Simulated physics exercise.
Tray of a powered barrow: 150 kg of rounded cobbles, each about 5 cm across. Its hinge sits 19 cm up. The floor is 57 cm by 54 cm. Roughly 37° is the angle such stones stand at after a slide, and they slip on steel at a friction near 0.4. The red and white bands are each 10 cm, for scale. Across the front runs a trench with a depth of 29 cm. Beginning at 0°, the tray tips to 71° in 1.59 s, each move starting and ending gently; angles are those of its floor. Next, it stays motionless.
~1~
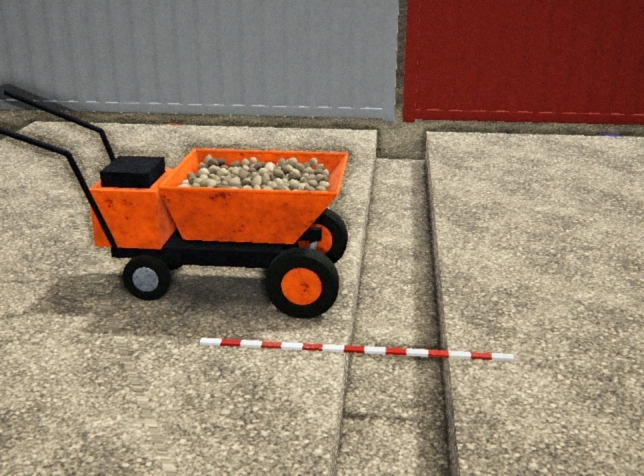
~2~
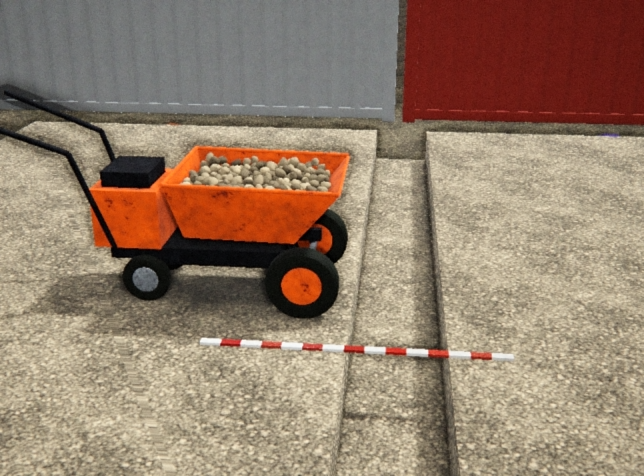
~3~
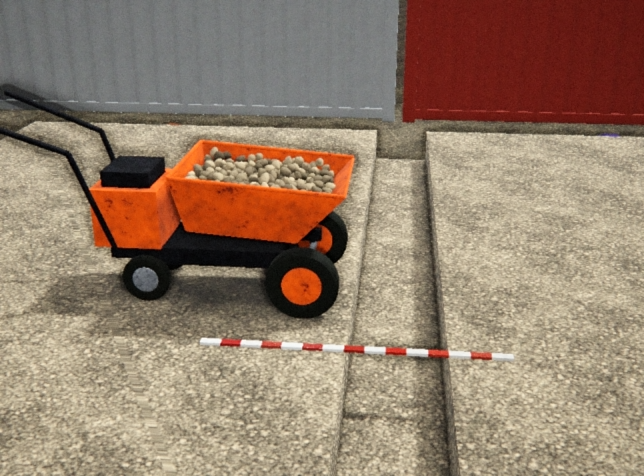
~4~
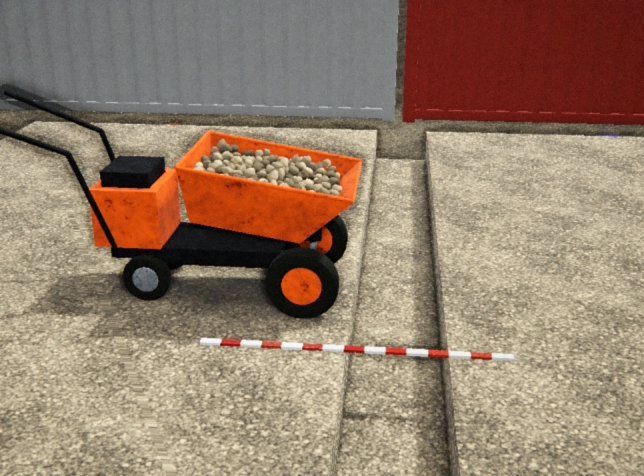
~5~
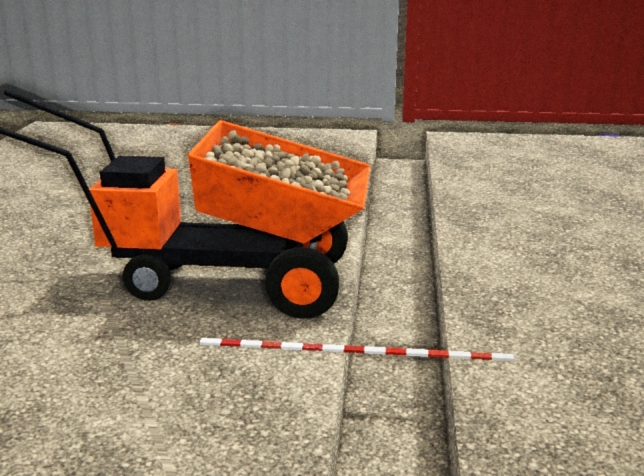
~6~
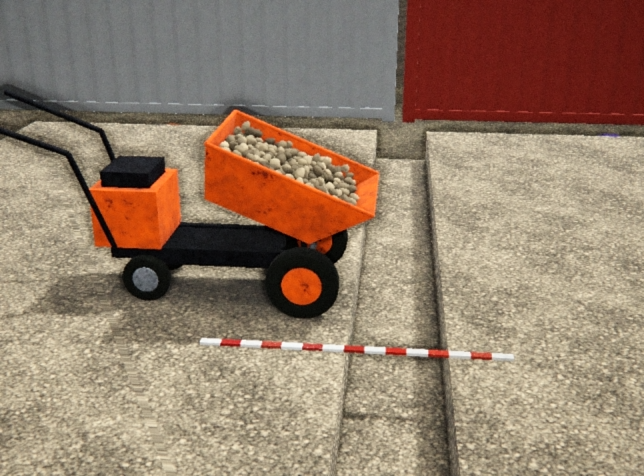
The orange tray of a barrow tilts steadily to the right, carrying its load of stones.
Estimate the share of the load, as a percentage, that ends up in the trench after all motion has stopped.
Roughly 65 per cent of the load ends up there.
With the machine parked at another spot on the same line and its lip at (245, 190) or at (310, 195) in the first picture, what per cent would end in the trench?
Near 90 and near 95 percent.
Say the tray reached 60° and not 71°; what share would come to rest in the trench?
It would be near 55 per cent.
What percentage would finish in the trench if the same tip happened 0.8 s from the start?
Expected share: Around 55%.
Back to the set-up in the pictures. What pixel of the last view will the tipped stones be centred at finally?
(429, 326).
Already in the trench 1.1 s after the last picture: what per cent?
Around 25 per cent of it.
Then, 0.6 s after the last picture the floor is at 60°, 100 % in the tray; the foremost stones are at (416, 251).
Then, 1.1 s after the last picture the floor is at 71°, 51 % in the tray, 27 % in the trench, 22 % past the trench; the foremost stones are at (519, 302).
Then, 1.4 s after the last picture the floor is at 71°, 21 % in the tray, 44 % in the trench, 36 % past the trench; the foremost stones are at (585, 316).
Then, 3.4 s after the last picture the floor is at 71°, 0 % in the tray, 65 % in the trench, 35 % past the trench; the foremost stones are at (629, 320).
